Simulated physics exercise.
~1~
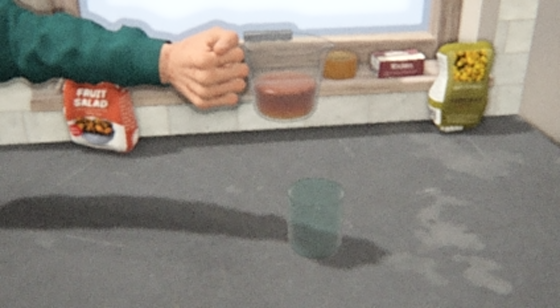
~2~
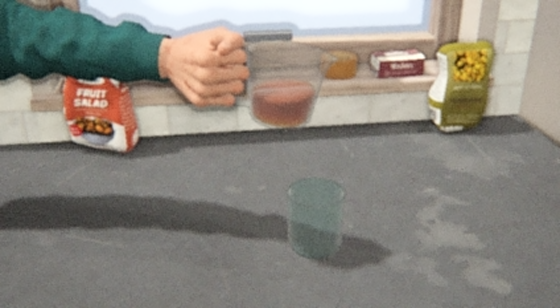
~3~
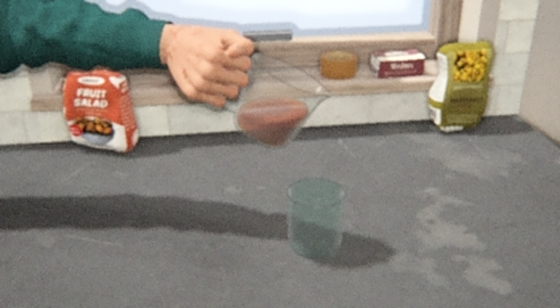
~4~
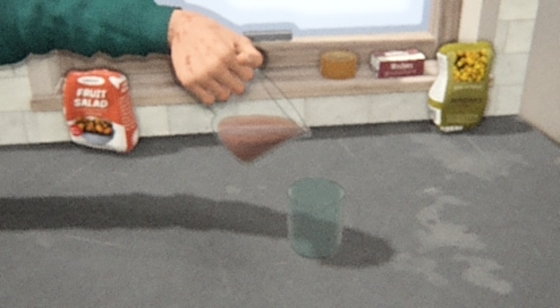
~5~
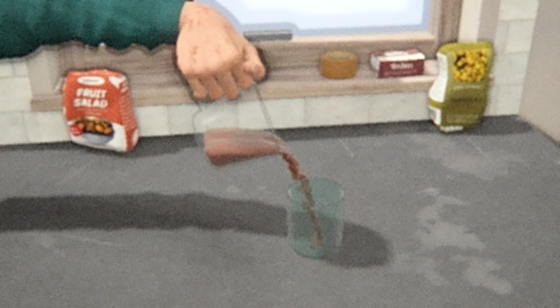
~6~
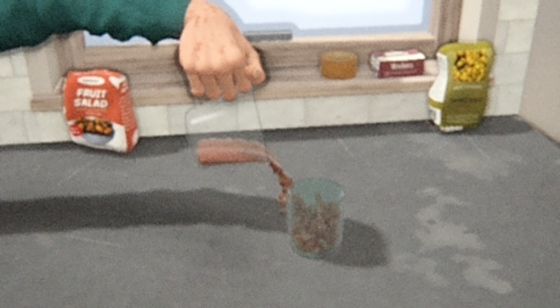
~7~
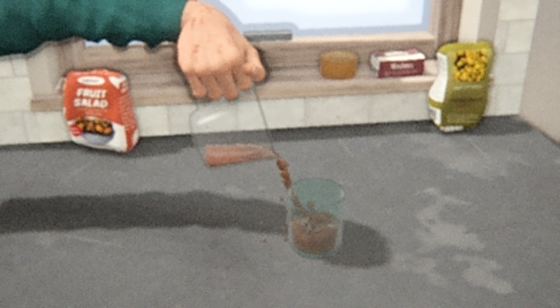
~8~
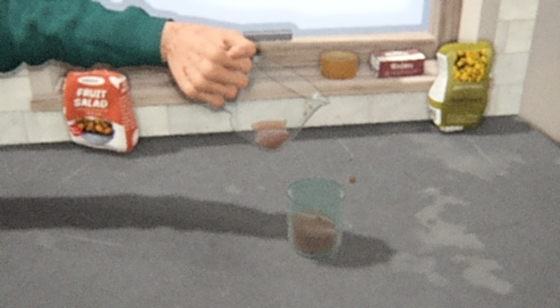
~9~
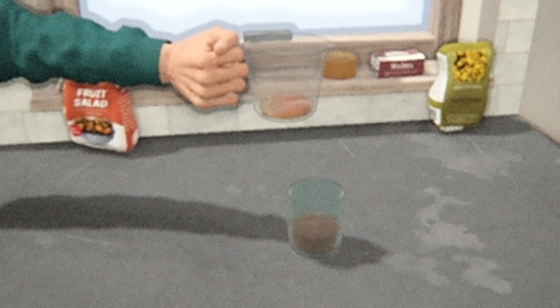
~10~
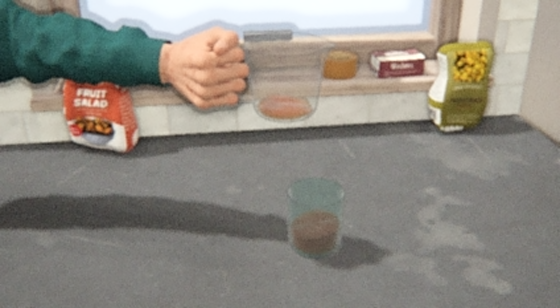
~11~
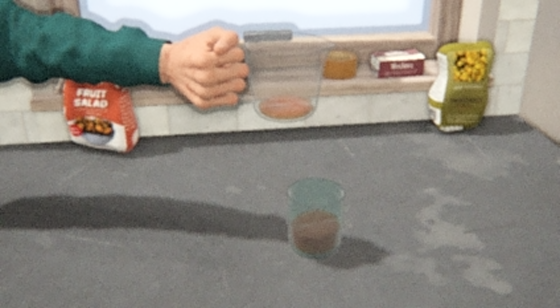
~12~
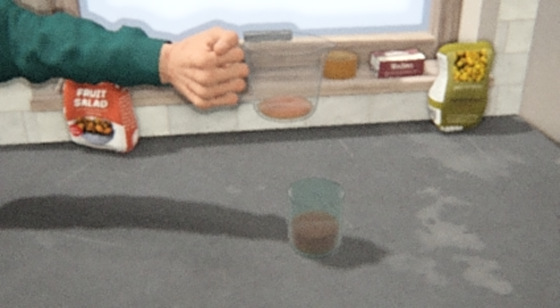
A hand in a green sleeve tipped a clear jug of reddish-brown tea to the right, pouring some into an empty glass on the grey counter, then turned it back upright, leaving the glass partly filled and a little tea in the jug.
